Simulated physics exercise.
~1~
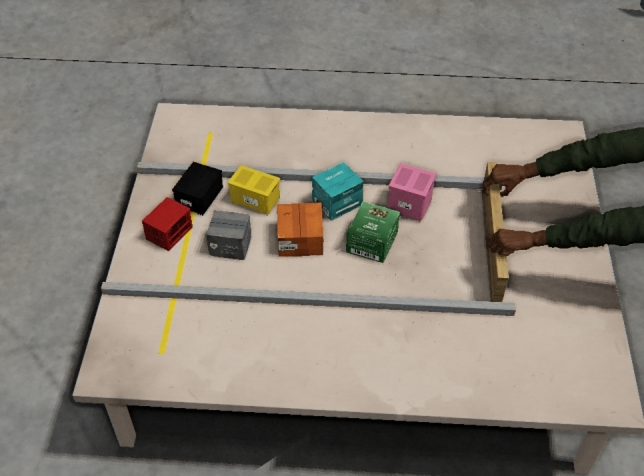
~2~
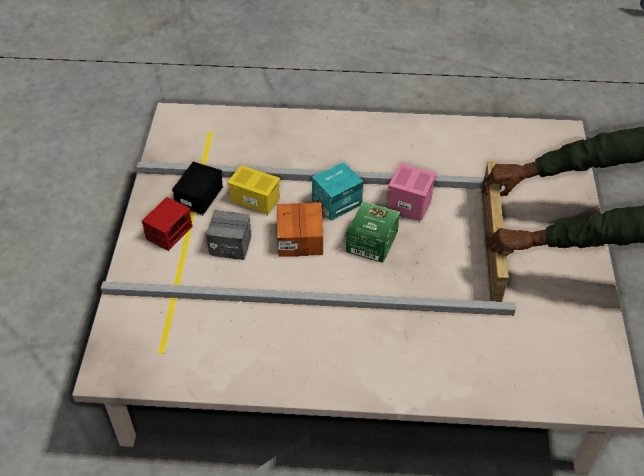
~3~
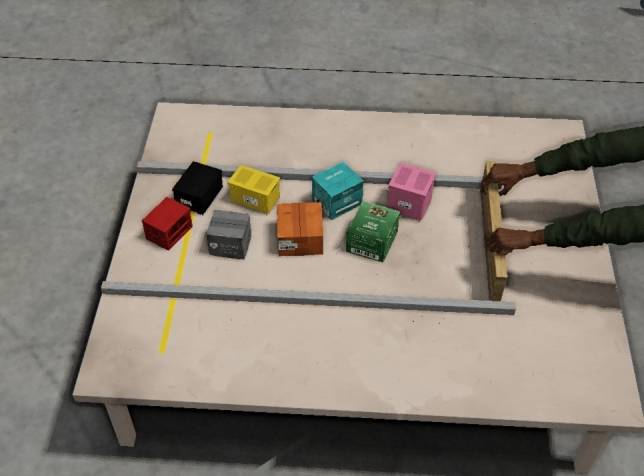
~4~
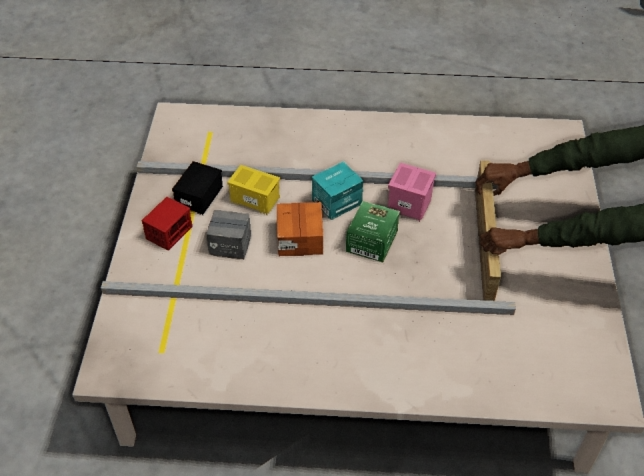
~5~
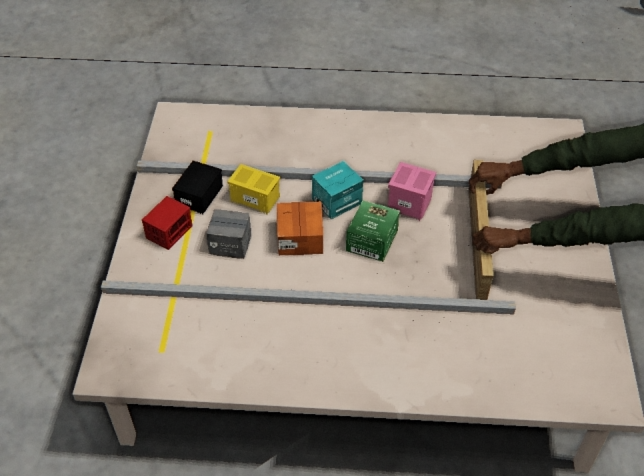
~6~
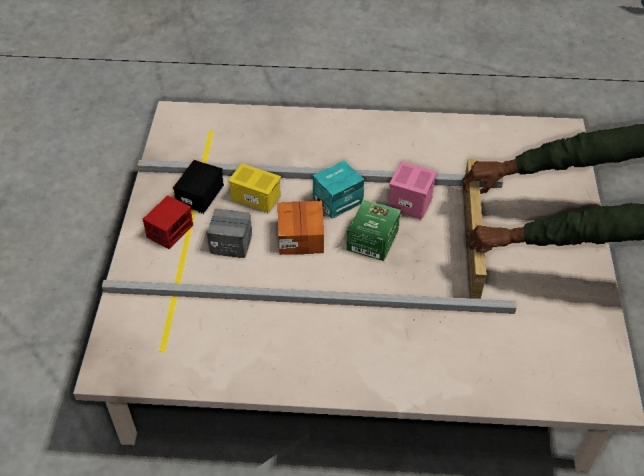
The footage shows eight colorful boxes scattered between two rails on a table with a yellow line, while two hands at the right hold a wooden plank, then slide it slightly left; the boxes stay in place.
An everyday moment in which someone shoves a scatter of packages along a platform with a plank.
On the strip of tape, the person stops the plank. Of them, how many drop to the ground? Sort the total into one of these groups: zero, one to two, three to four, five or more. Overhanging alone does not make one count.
It goes in the group three to four.
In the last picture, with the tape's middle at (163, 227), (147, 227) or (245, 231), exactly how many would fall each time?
Result per try: 6; 6; 2.
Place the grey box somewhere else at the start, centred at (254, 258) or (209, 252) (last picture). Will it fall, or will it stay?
The grey box holds on; is kept.
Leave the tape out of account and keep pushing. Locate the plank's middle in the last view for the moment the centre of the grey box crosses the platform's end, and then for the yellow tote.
I reckon its middle sits around (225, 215) and then around (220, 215).
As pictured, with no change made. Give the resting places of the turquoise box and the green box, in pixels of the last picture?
Result: One about (142, 173), other about (167, 224).
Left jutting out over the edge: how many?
It's 2.
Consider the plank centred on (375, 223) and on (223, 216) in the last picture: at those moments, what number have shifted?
At first I count 3, and then 8.
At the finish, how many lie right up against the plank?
Counting them up gives 2.
Soon after, none off yet; red crate at rest near (168, 222); black tote at rest near (199, 187); grey box at rest near (230, 233).
Then, none off yet; red crate moved a little near (149, 219); black tote moved about its own width near (156, 182); grey box moved about its own width near (179, 232).
By the end, the number that fall off is three or four; fallen, yellow tote, grey box, black tote and red crate.
